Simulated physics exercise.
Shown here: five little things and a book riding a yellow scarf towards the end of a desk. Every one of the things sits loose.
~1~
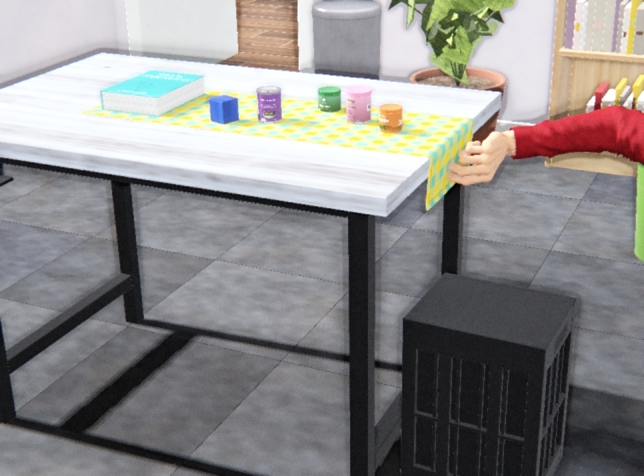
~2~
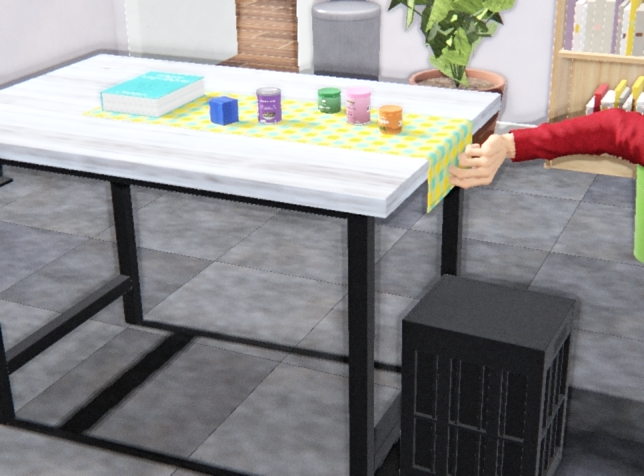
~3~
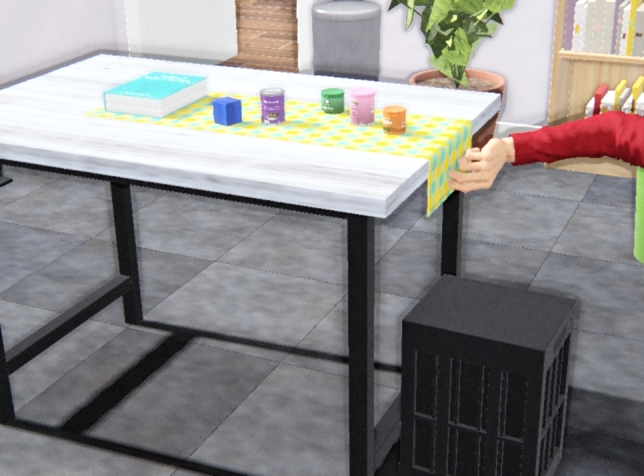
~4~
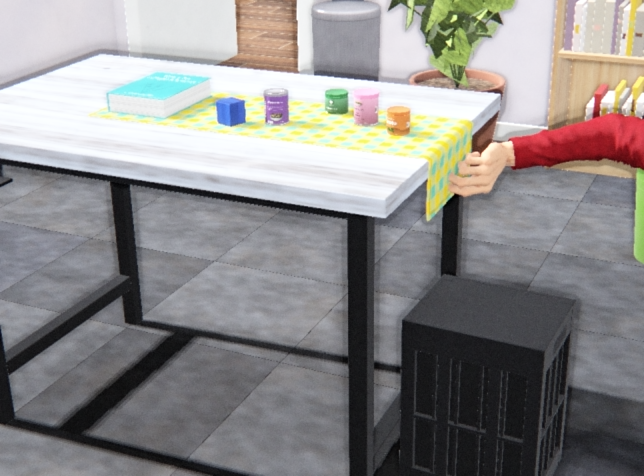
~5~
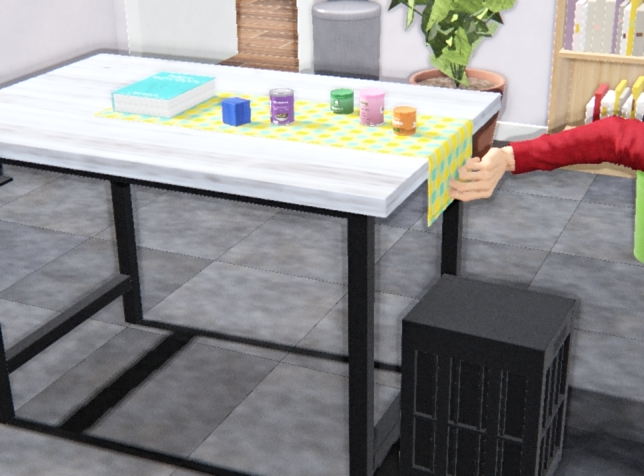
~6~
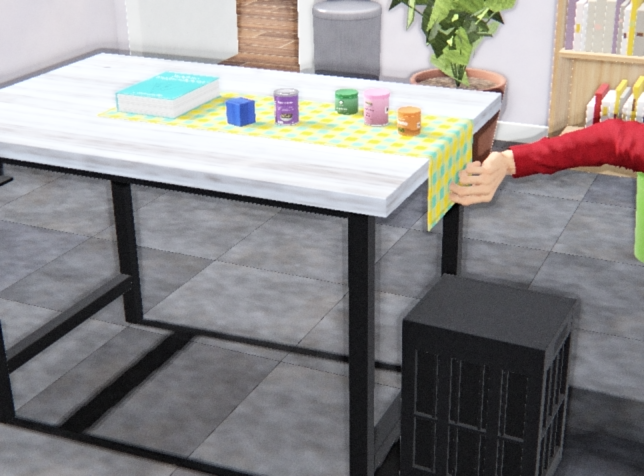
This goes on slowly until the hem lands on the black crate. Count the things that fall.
Two items fall.
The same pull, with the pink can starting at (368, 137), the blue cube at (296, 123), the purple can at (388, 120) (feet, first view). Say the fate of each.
So the pink can leaves the top, the blue cube stays aboard, and the purple can leaves the top.
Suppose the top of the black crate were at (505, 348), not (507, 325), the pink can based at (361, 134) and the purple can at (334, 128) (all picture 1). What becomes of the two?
Pink can: Off. Purple can: Off.
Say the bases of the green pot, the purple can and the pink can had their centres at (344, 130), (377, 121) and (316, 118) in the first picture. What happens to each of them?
Result - the green pot comes off, the purple can comes off, and the pink can stays put.
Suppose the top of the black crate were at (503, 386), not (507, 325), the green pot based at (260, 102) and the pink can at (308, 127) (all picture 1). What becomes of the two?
The green pot ends up still on top and the pink can ends up off the top.
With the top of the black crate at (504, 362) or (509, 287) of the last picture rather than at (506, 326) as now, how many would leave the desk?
Numbers: 3; 1.
Soon after, hem near (451, 268); orange pot gone.
Then, hem on the crate; orange pot and pink can gone.
At rest, hem on the crate; orange pot and pink can gone. The answer is two.
